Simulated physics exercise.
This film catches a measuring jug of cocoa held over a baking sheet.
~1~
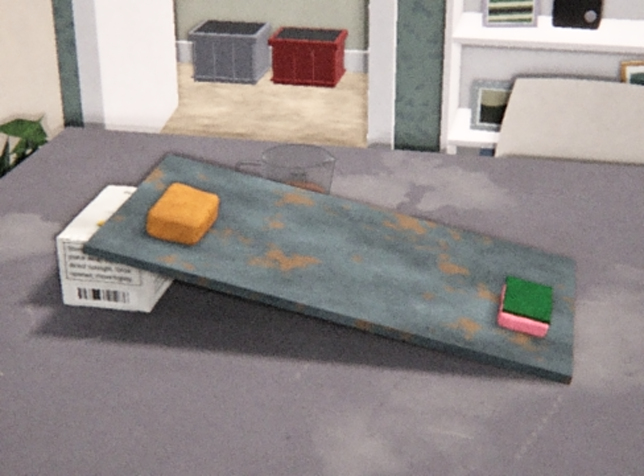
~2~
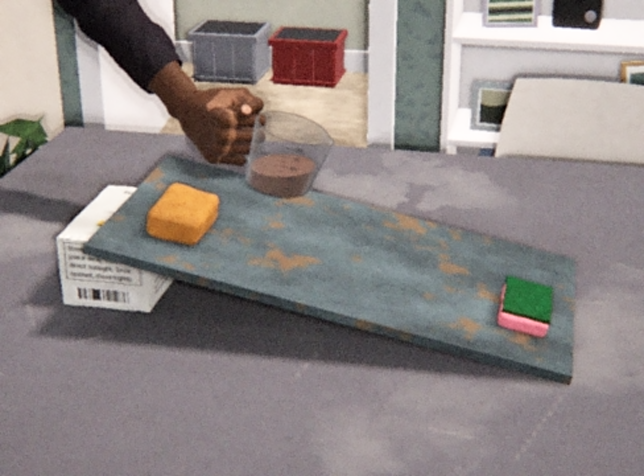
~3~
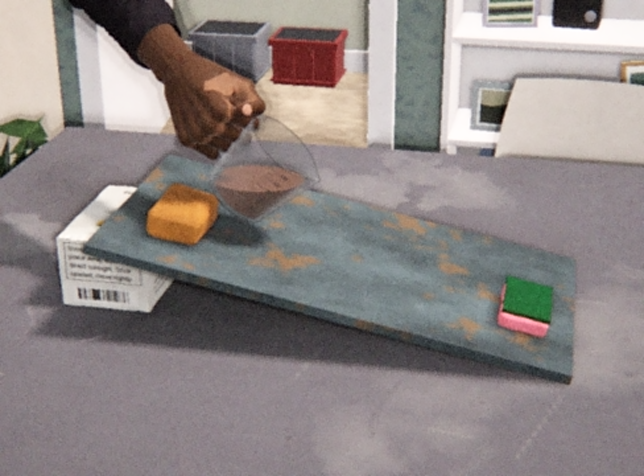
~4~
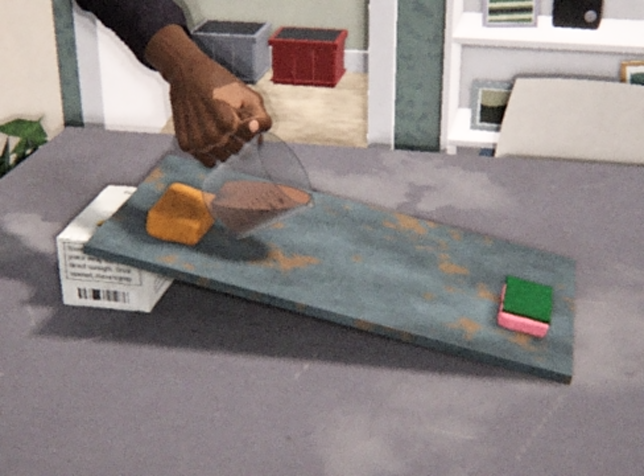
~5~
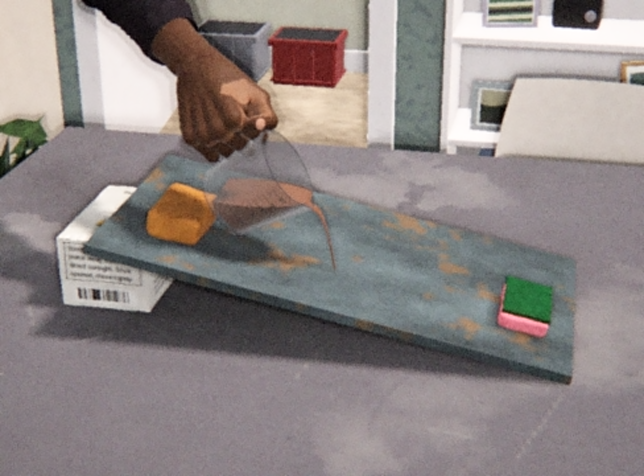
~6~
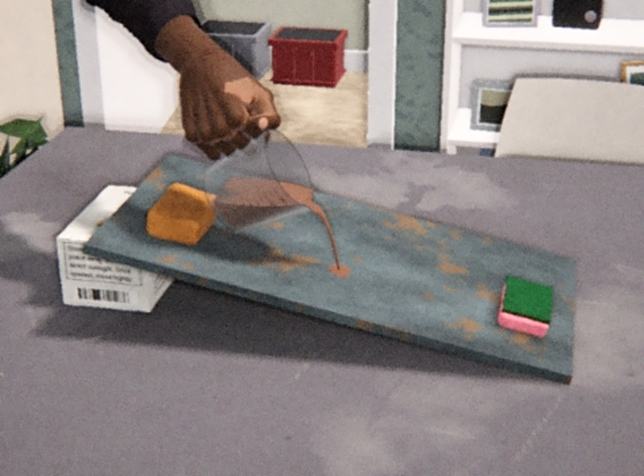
A dark-skinned hand in a black sleeve lifts a clear jug of brown liquid from behind a tilted board, moves it left above the board and tips it rightward until a thin stream reaches the surface. The rust-patched blue-grey board slopes down rightward from a white box, an orange-brown block upper left, a green-and-pink sponge lower right. The fixed, slightly raised view shows a grey tabletop, with bins and shelves behind.
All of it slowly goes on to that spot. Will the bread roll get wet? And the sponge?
Bread roll: Dry. Sponge: Wet.
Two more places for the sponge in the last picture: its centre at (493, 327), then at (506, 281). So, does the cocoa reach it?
First it gets wet, then it is reached.
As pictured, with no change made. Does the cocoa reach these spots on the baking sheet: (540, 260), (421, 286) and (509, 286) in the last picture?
I'd call the first one safe, the middle one covered and the final one covered.
A moment on, it runs down to the right; the bread roll is untouched; the sponge is reached.
Further on, it runs down to the right and off the end; the bread roll is untouched; the sponge is reached.
When it is over, it runs down to the right and off the end; the bread roll is untouched; the sponge is reached.
